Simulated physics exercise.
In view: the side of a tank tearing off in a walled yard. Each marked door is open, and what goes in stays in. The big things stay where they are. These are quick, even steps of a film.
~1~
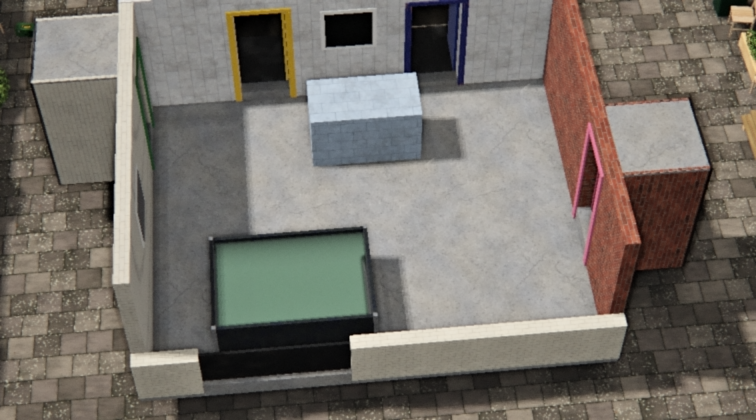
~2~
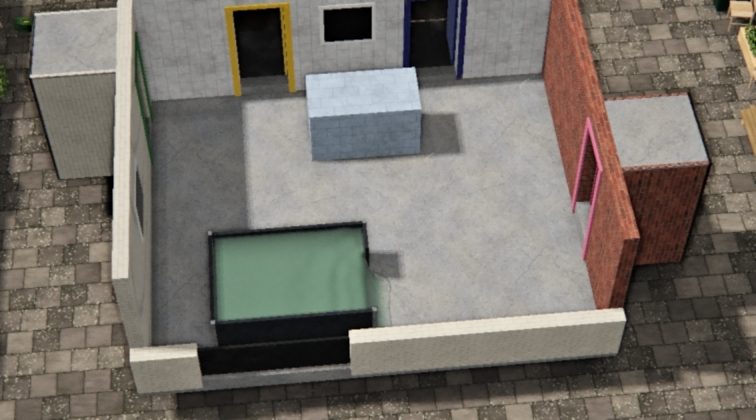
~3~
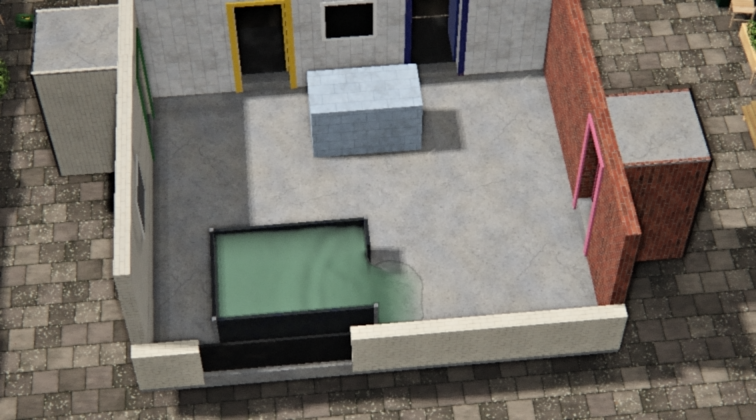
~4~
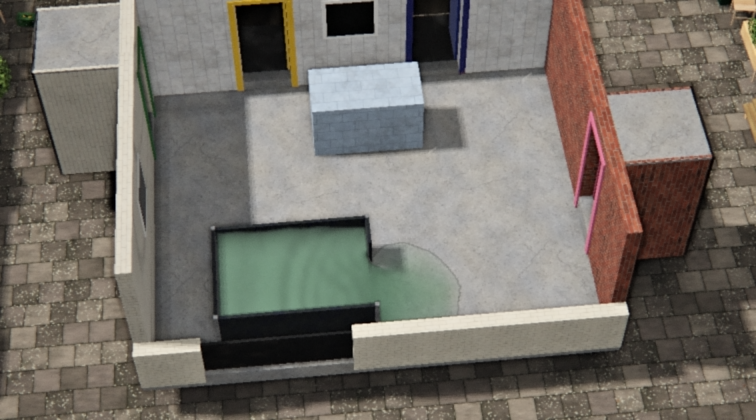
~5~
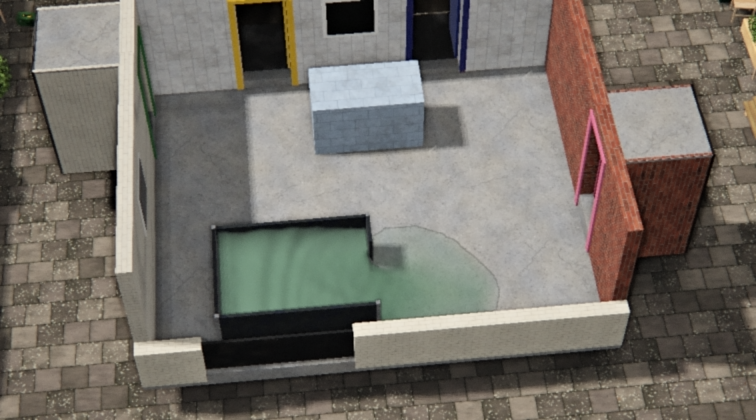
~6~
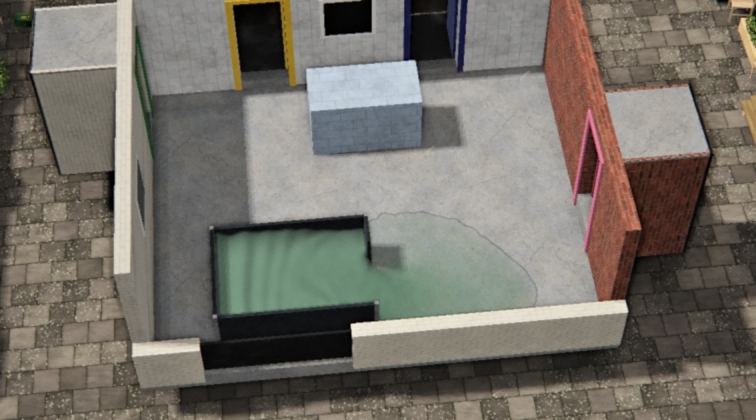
A walled yard with a grey floor, paved ground around it, is seen from high above through a nearly still camera that shifts very slightly. A black-sided tank of green water sits at the lower left, a pale blue block near the back wall's yellow and blue doorframes, and a pink-framed opening in the right brick wall. The tank's right side tears open, and green water pours out rightward, spreading across the floor in a widening, rounded sheet.
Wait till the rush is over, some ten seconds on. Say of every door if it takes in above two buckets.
The yellow door stays under that; the blue door takes more than that; the green door stays under that; the pink door stays under that.
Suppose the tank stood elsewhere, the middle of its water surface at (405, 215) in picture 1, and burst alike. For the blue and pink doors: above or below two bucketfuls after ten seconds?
One by one: Blue door holds; pink door is over.
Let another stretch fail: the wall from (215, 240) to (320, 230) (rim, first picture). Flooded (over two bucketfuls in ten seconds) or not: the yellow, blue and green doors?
In short: Yellow door takes more, blue door holds, green door takes more.
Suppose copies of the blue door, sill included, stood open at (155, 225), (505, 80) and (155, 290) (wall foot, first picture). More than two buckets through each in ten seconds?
As listed: Keeps below it, floods, keeps below it.
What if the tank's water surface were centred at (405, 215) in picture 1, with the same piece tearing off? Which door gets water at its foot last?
The green door.
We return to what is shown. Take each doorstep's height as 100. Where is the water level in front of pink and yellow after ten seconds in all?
About 20 and 40 per cent.
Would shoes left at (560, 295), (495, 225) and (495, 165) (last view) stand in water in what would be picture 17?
One after the other: Under water, wet, flooded.
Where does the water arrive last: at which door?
I say the green one.
A moment on, water covers 30 % of the floor; the yellow door not reached, the blue door not reached, the green door not reached, the pink door wet at the sill, nothing in.
Next, water covers 30 % of the floor; the yellow door not reached, the blue door not reached, the green door not reached, the pink door wet at the sill, nothing in.
Then, water covers 45 % of the floor; the yellow door not reached, the blue door not reached, the green door not reached, the pink door wet at the sill, nothing in.
Later, water covers 70 % of the floor; the yellow door wet at the sill, nothing in, the blue door over two buckets in, the green door not reached, the pink door under two buckets in.
In the end, water covers 95 % of the floor; the yellow door wet at the sill, nothing in, the blue door far over two buckets in, the green door under two buckets in, the pink door under two buckets in.
